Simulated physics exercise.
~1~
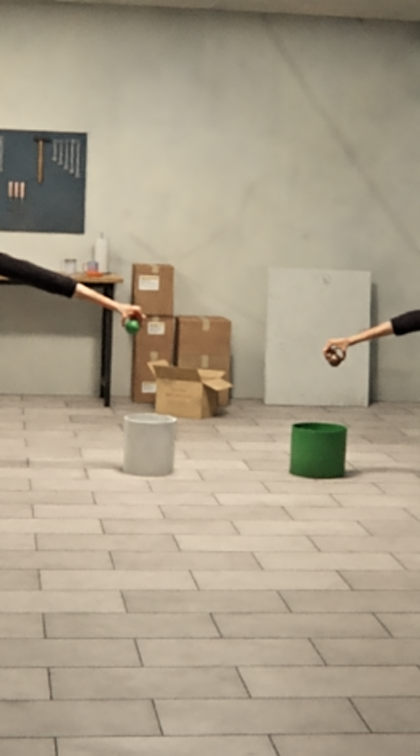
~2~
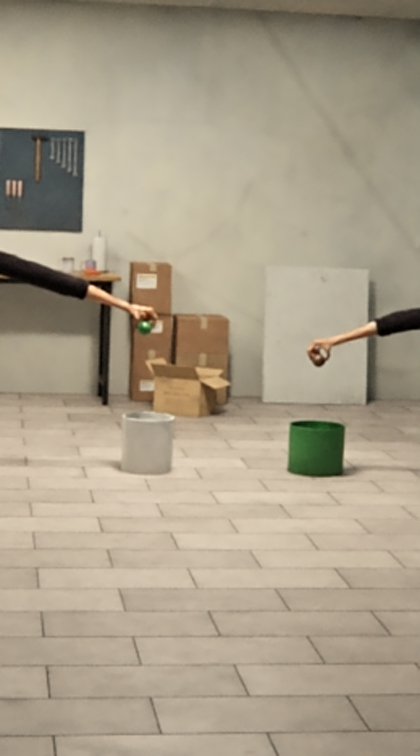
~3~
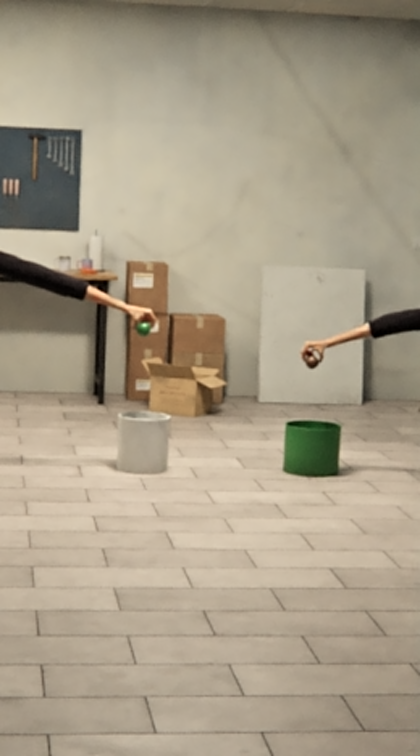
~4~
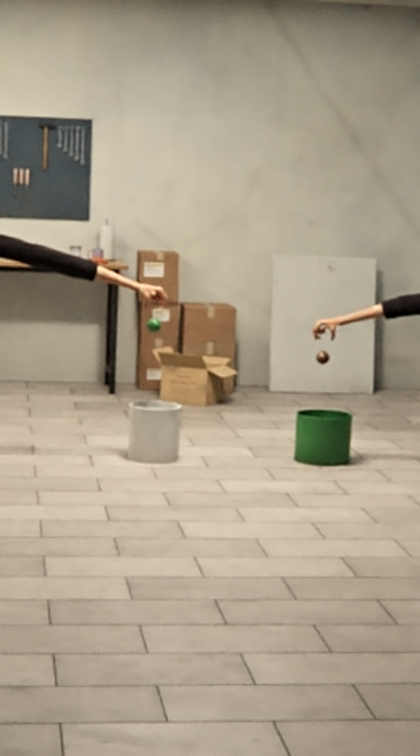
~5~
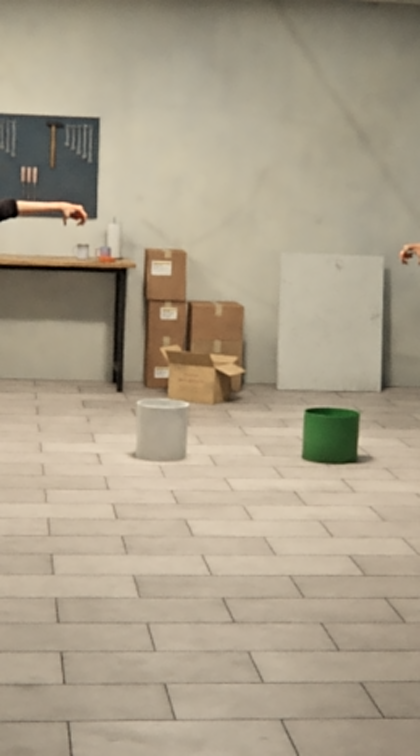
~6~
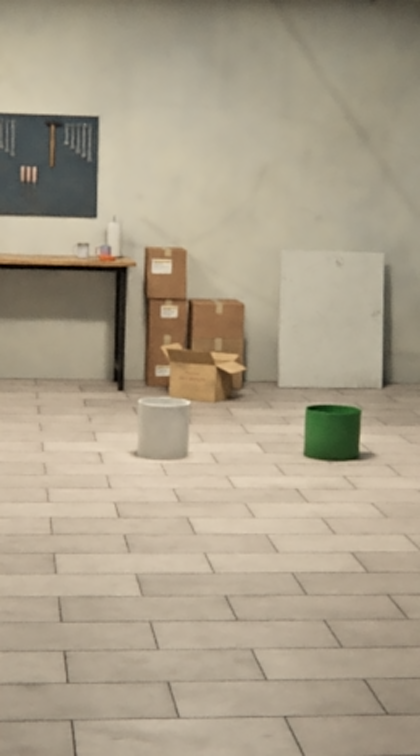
In a workshop, two hands drop a green apple and brown onion into separate bins.
